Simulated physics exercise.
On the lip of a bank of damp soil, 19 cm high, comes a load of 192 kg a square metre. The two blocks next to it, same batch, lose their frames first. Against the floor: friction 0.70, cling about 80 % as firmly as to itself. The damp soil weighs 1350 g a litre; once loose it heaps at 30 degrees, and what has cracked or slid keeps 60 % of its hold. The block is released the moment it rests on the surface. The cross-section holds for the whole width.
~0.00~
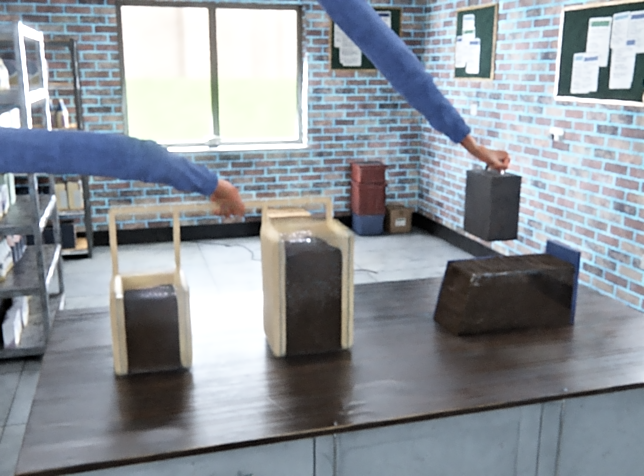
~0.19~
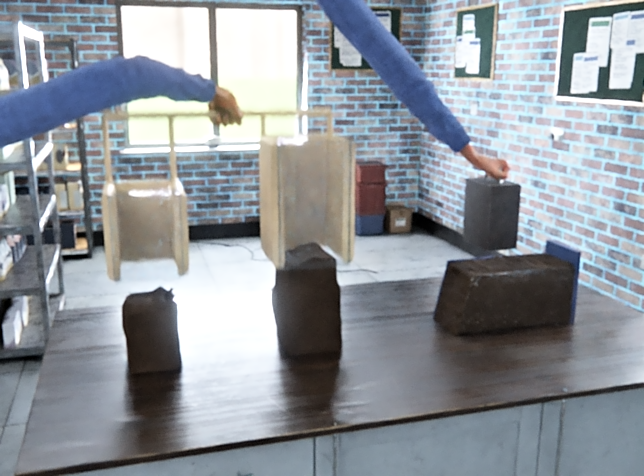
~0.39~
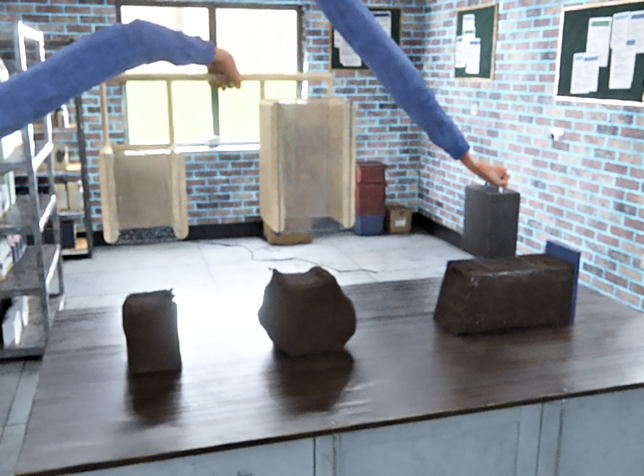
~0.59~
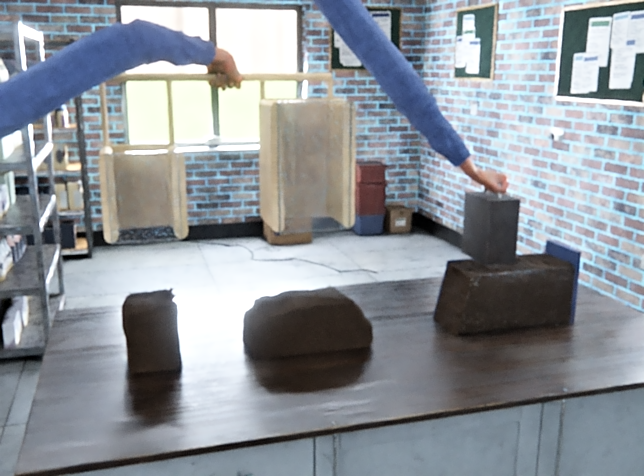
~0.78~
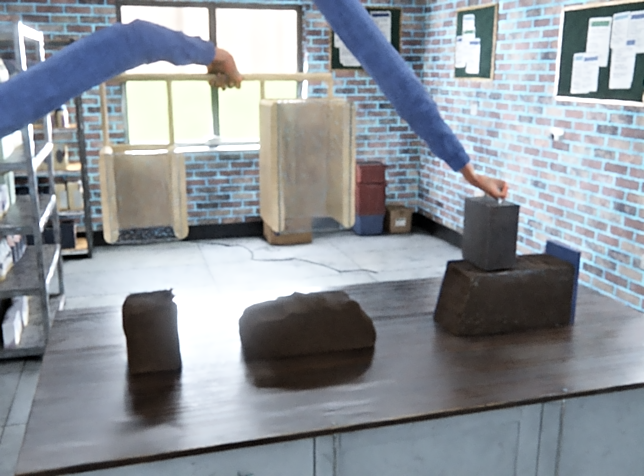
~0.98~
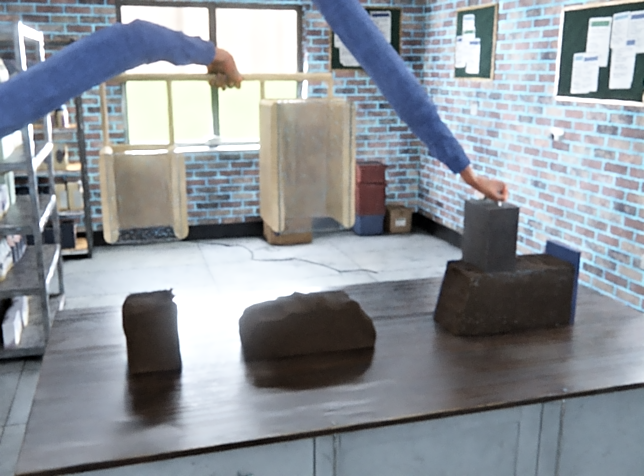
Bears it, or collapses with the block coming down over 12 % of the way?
It collapses.
After 1.13 s, the block is down by 5 % of the bank's height and stands upright.
After 1.31 s, the block is down by 15 % of the bank's height and leans 3 degrees.
After 1.48 s, the block is down by 27 % of the bank's height and leans 6 degrees.
After 1.66 s, the block is down by 33 % of the bank's height and leans 5 degrees.
After 1.86 s, the block is down by 33 % of the bank's height and leans 6 degrees.
